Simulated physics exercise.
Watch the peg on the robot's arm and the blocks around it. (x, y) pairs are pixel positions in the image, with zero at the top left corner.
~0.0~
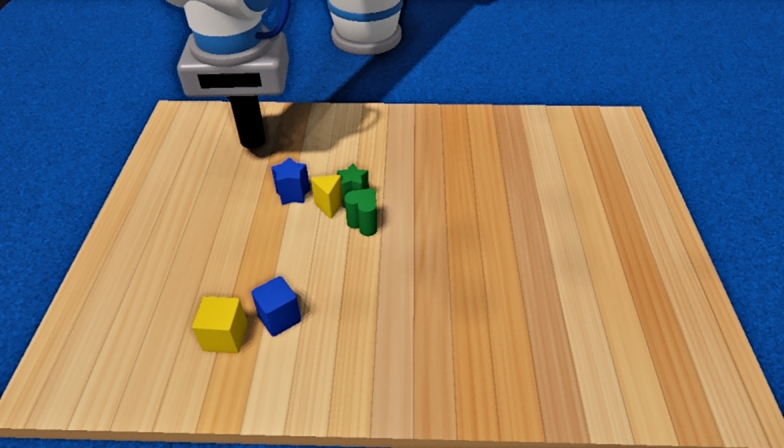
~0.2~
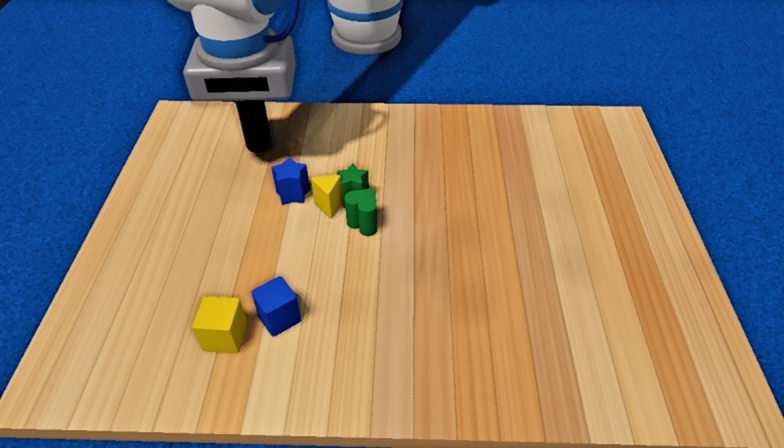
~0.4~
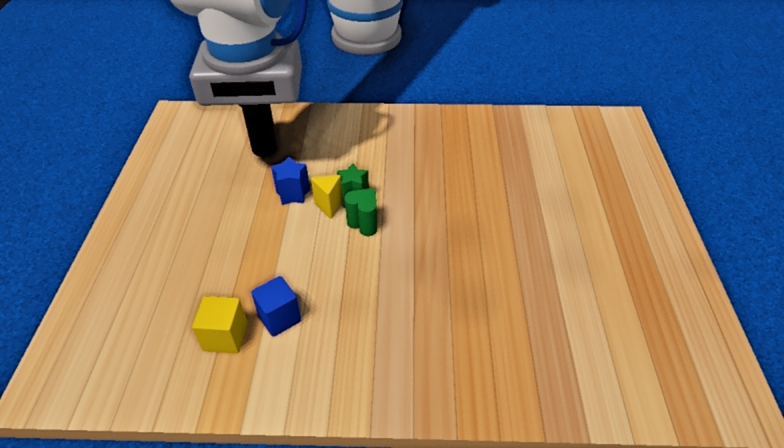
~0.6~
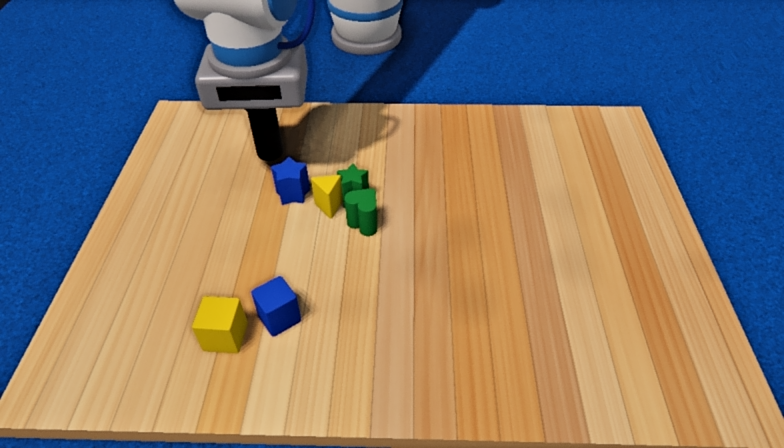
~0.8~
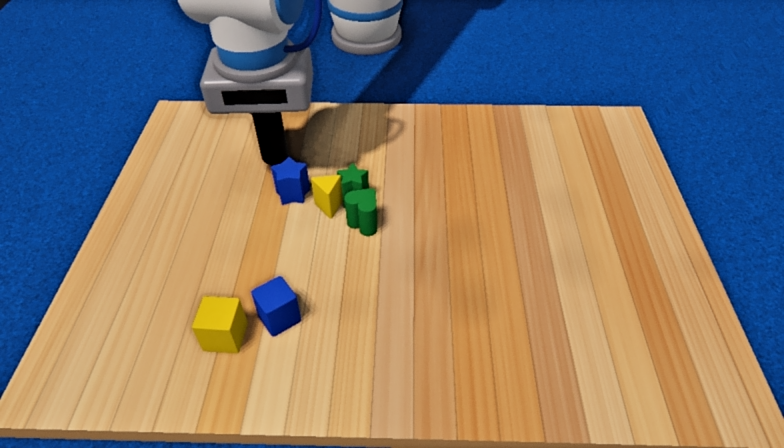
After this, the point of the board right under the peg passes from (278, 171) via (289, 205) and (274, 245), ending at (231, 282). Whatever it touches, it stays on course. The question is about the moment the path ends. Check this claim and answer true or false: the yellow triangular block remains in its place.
The statement is false.
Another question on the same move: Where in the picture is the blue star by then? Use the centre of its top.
Near (305, 212).
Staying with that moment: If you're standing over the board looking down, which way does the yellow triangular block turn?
I'd predict that, seen from above, the yellow triangular block rotates counter-clockwise.
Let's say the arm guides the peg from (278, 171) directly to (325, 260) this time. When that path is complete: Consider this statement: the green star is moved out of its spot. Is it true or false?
False - the claim does not hold.
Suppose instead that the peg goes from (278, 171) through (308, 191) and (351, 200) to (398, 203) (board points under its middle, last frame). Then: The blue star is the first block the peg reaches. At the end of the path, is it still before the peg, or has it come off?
Left aside or behind.
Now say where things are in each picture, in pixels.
Lower end of the peg at (254, 142), tops of blocks, yellow square block at (216, 312), blue square block at (273, 293), blue star at (289, 169), yellow triangular block at (326, 182), green heart block at (363, 199), in the first frame.
Peg at (260, 146), blocks as before, in the second frame.
Peg at (265, 150), blocks as before, in the third frame.
Peg at (271, 154), blocks as before, in the fourth frame.
Peg at (275, 158), yellow square block at (216, 312), blue square block at (273, 293), blue star at (289, 169), yellow triangular block at (326, 182), green heart block at (363, 199), in the fifth frame.
The first path, step by step. One third of the way, peg at (287, 193); blue star at (301, 195); yellow triangular block at (335, 189), turned 40° anticlockwise; green heart block at (366, 199).
Two thirds of the way, peg at (270, 232); blue star at (305, 212), turned 40° anticlockwise; yellow triangular block at (334, 192), turned 70° anticlockwise; green heart block at (369, 199).
At the end, peg at (227, 269); yellow square block not moved; blue square block not moved; blue star at (305, 212), turned 40° anticlockwise; yellow triangular block at (334, 192), turned 70° anticlockwise; green heart block at (369, 199).
